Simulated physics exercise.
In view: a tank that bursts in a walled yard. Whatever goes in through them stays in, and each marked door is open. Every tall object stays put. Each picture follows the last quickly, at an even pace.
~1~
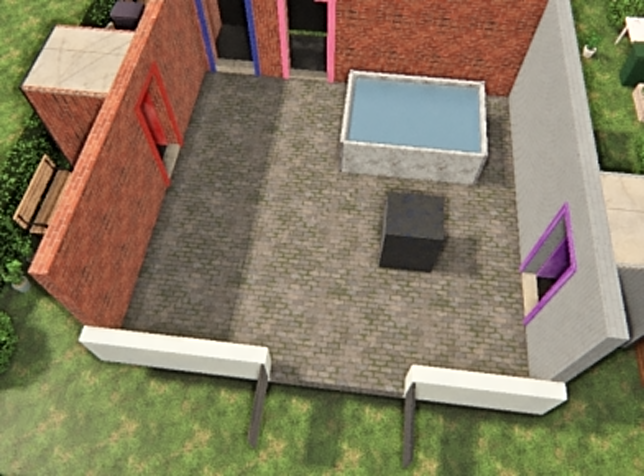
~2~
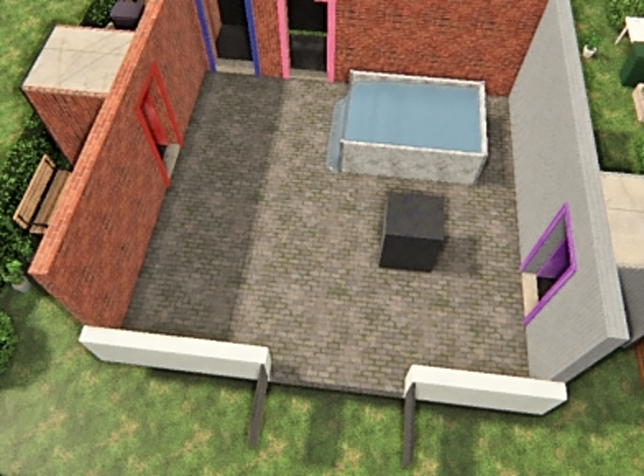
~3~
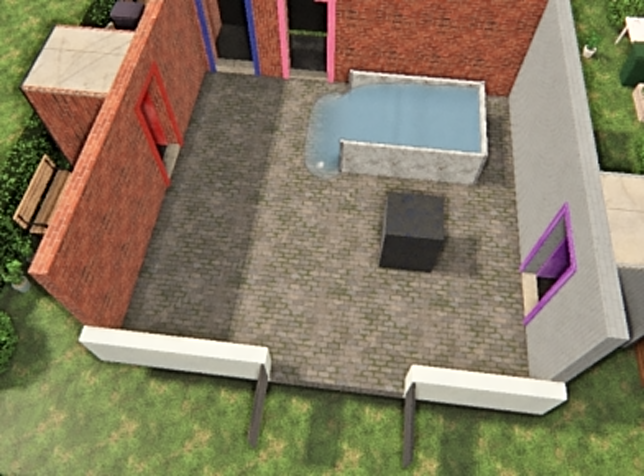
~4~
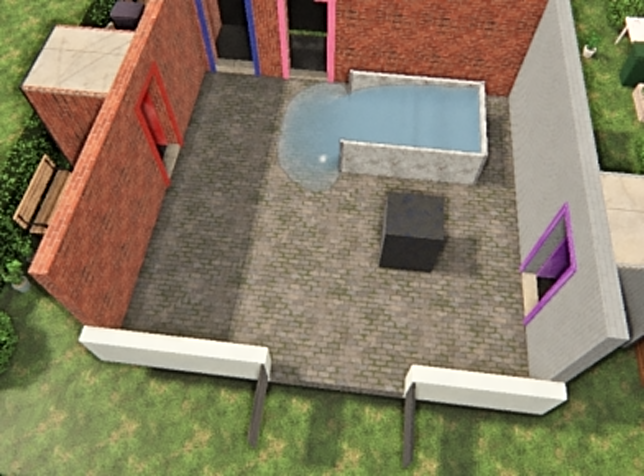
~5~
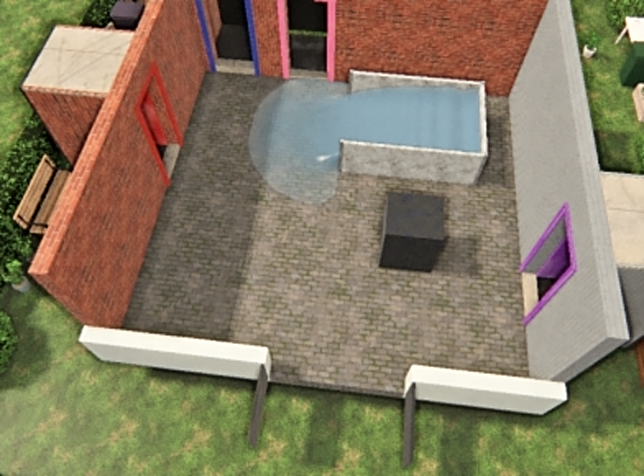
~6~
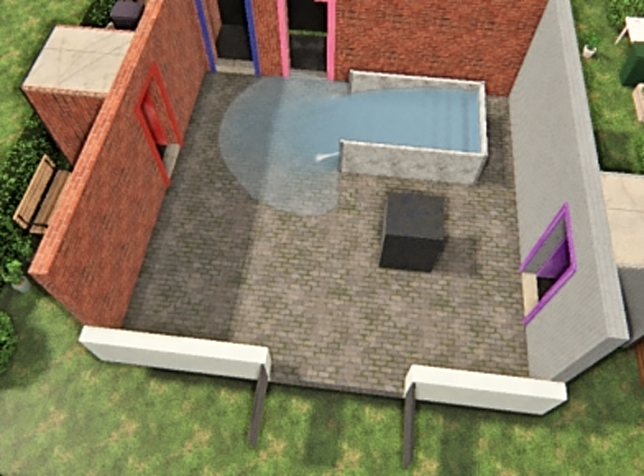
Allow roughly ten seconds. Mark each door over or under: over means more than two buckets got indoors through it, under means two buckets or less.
Pink door - over, red door - over, purple door - over, blue door - over.
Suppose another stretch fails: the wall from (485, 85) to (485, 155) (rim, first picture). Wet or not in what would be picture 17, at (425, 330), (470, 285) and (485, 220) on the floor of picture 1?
Taking the points in order: Swamped, swamped and swamped.
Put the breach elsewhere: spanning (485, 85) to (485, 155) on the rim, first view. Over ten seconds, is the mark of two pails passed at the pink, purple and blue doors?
Pink door exceeds the limit, purple door exceeds the limit, blue door falls short.
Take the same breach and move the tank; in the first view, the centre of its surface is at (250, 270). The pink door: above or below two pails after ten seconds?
In short: Pink floods.
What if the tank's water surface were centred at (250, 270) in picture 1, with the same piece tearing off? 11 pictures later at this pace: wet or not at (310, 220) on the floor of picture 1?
Spared.
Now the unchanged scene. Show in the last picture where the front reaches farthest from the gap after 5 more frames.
Approximate pixel: (161, 209).
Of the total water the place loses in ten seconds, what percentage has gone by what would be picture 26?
45 per cent.
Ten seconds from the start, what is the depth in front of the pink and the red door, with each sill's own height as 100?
I'd put the first at close to 120 per cent and the second at close to 70 per cent.
A moment on, water covers 35 % of the floor; the pink door over two buckets in, the red door under two buckets in, the purple door not reached, the blue door wet at the sill, nothing in.
Next, water covers 40 % of the floor; the pink door over two buckets in, the red door far over two buckets in, the purple door not reached, the blue door over two buckets in.
Then, water covers 45 % of the floor; the pink door far over two buckets in, the red door far over two buckets in, the purple door not reached, the blue door far over two buckets in.
Later, water covers 75 % of the floor; the pink door far over two buckets in, the red door far over two buckets in, the purple door not reached, the blue door far over two buckets in.
In the end, water covers 95 % of the floor; the pink door far over two buckets in, the red door far over two buckets in, the purple door far over two buckets in, the blue door far over two buckets in.
